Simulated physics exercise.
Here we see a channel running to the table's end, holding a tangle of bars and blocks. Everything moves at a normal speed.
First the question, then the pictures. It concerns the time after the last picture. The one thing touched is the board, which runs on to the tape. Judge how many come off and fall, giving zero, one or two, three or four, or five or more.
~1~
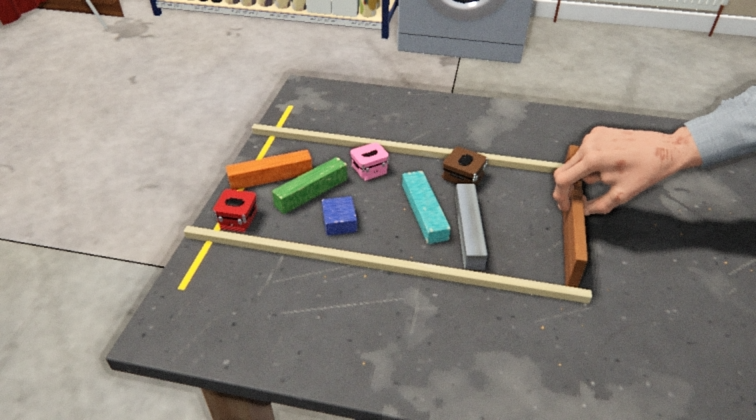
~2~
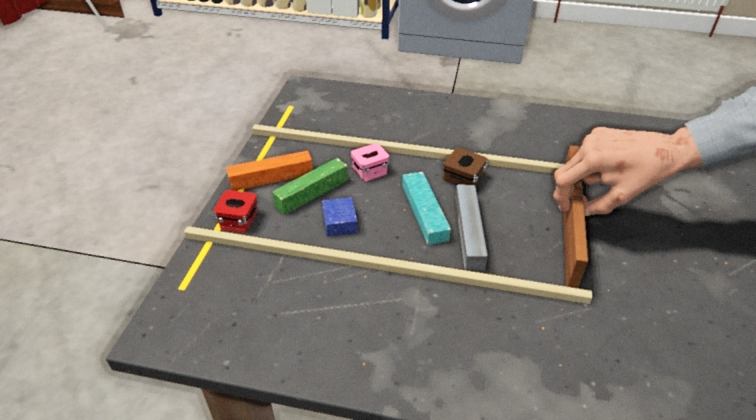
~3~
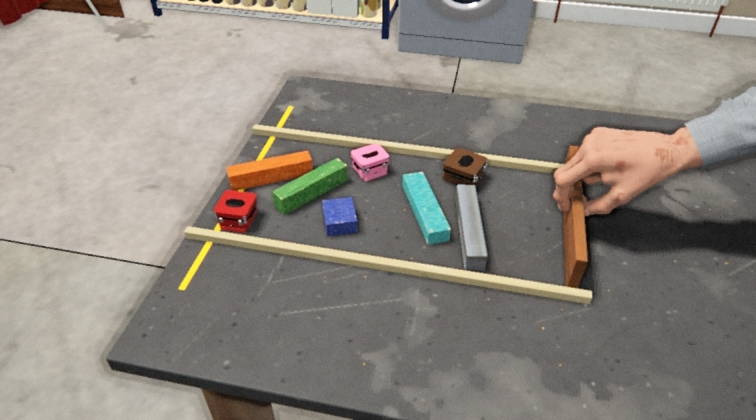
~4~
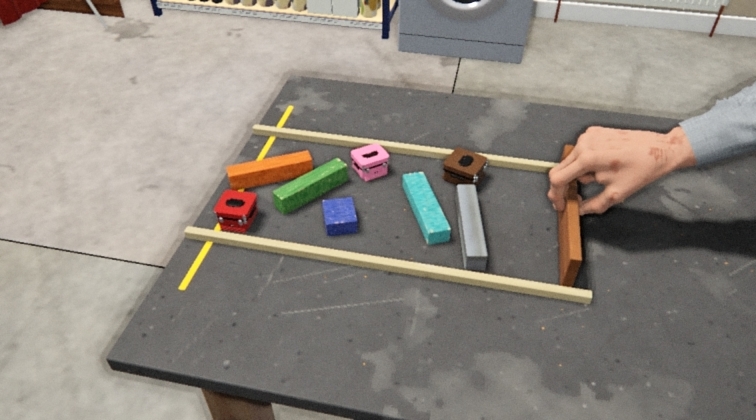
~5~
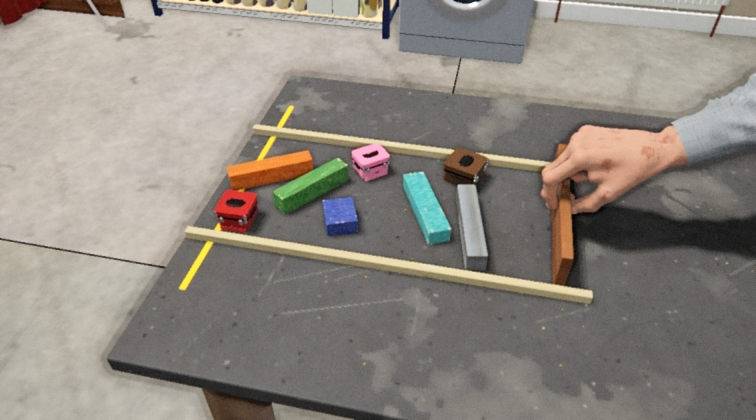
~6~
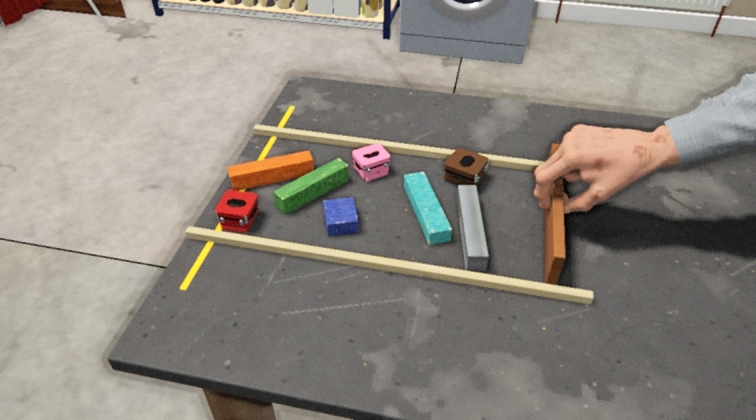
Pieces that go over the edge: At least five.
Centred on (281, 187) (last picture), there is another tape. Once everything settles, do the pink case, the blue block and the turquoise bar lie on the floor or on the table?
Taking each: The pink case holds its spot, the blue block holds its spot, the turquoise bar holds its spot.
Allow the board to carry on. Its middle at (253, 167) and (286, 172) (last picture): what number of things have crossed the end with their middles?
The counts are 6 and 3.
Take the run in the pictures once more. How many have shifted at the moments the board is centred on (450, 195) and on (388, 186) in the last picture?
Moved so far: 3, later 6.
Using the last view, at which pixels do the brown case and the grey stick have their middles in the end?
You'll see the brown case at (248, 143), with the grey stick at (229, 189).
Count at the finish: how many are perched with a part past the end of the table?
The number is 1.
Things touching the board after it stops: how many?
2 in contact.
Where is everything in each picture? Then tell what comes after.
In the first picture, red case (237, 211); orange bar (270, 170); green bar (311, 185); board (573, 212); tape (246, 181).
In the second picture, orange bar (271, 171); blue block (340, 217).
In the third picture, green bar (311, 186); turquoise bar (425, 207).
In the fourth picture, red case (237, 211); pink case (370, 163).
In the fifth picture, orange bar (271, 171); brown case (465, 170).
In the sixth picture, red case (238, 211); orange bar (272, 171); green bar (313, 186); board (554, 210); tape (247, 182).
Soon after, none off yet; red case at rest near (238, 211); orange bar at rest near (272, 171); green bar at rest near (313, 186).
Then, none off yet; red case at rest near (236, 211); orange bar moving near (268, 169); green bar moved a little near (289, 187).
Further on, none off yet; red case tipped well over near (181, 226); orange bar tipped well over near (216, 164); green bar moved about its own width near (216, 176).
At rest, the number that fall off is five or more; fallen, turquoise bar, pink case, blue block, green bar, orange bar and red case.
